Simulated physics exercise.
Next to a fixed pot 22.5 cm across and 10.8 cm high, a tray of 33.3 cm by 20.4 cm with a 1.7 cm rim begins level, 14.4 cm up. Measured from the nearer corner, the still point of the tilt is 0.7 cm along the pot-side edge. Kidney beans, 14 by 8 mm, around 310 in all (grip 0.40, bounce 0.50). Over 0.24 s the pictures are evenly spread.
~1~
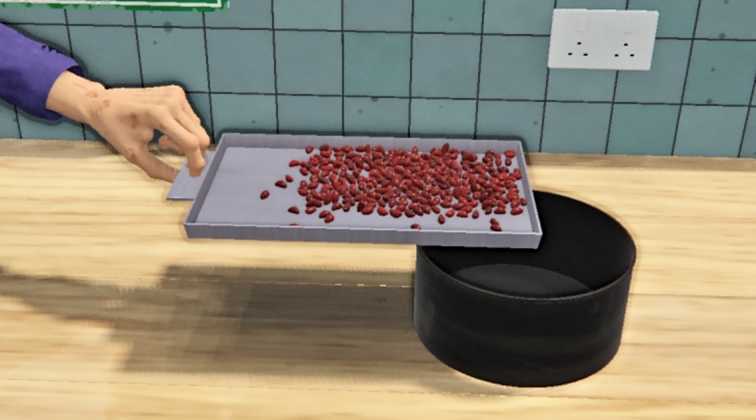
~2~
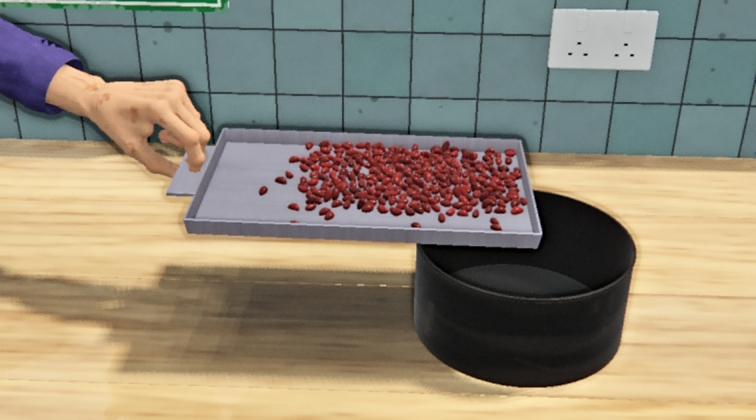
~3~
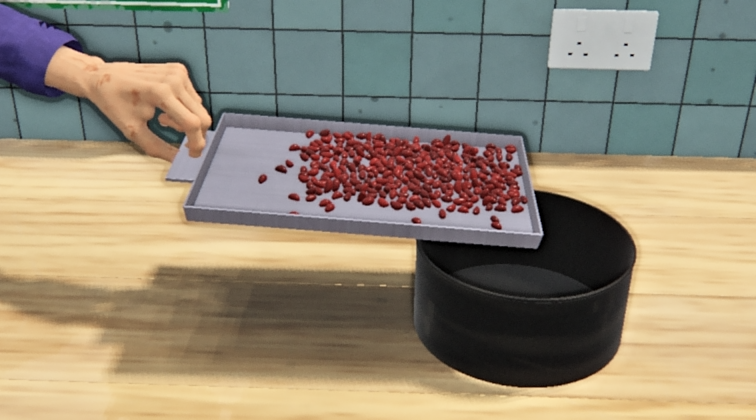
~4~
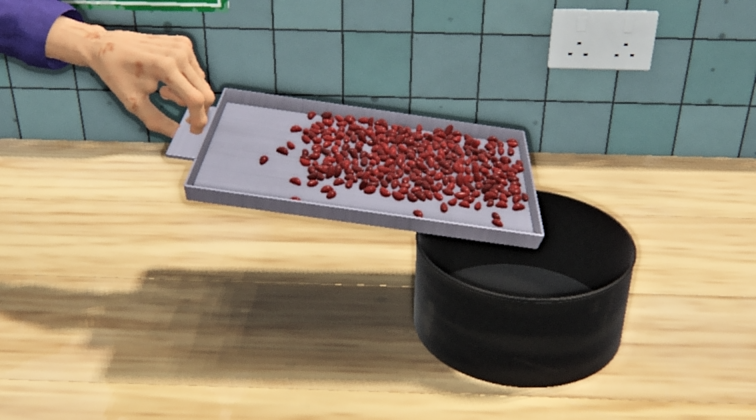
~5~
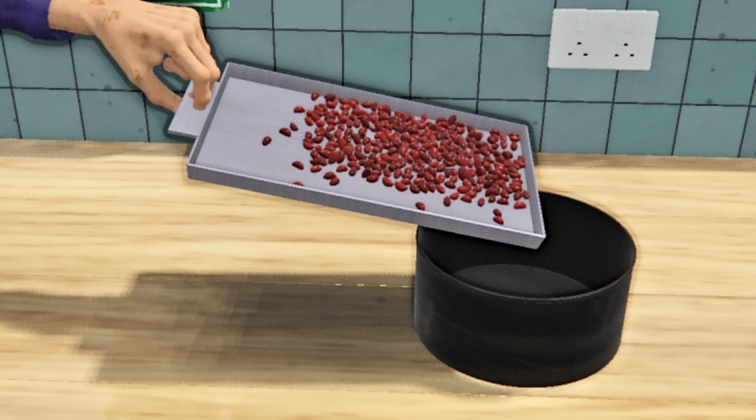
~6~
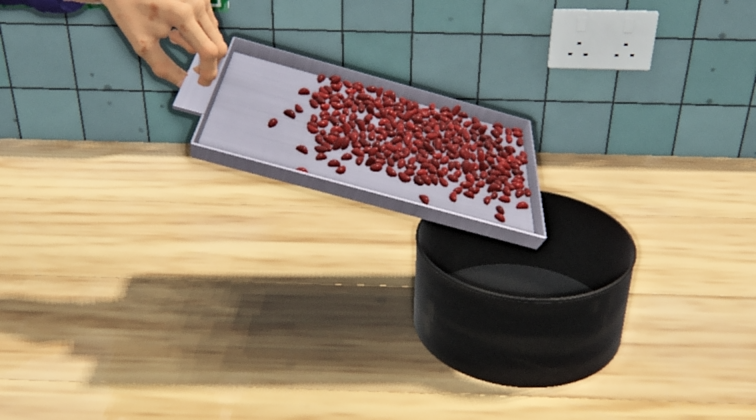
A hand at the left raises its end of a shallow grey tray of red beans, tilting the initially level tray gradually down toward the right above a black pot, while the beans shift very little across its surface.
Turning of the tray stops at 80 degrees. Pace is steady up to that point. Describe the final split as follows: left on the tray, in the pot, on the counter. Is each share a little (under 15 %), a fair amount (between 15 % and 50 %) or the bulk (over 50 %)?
Tray: A little; pot: The bulk; counter: A fair amount.
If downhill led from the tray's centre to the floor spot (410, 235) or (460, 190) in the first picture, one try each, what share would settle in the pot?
15 and 75 %.
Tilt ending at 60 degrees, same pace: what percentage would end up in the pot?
I'd say close to 45 percent.
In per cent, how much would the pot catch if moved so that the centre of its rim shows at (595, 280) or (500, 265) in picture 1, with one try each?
95 % and 80 %.
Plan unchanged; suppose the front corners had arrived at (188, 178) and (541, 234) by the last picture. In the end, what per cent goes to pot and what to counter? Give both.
Split: Pot = 75, counter = 20.
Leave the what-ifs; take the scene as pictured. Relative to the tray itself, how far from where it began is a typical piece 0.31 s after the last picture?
It has moved some 5 cm from its start.
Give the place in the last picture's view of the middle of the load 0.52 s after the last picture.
Expected load position: Near (561, 195).
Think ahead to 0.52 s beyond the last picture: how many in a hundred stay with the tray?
Of the load, some 80 percent.
Then, 0.31 s after the last picture, tilt 48 degrees; the tray holds 100 %, the pot 0 %.
Then, 0.52 s after the last picture, tilt 69 degrees; the tray holds 80 %, the pot 5 %.
Then, 0.84 s after the last picture, tilt 80 degrees; the tray holds 15 %, the pot 55 %.
In the end, tray 5 %, pot 65 %, counter 30 %.
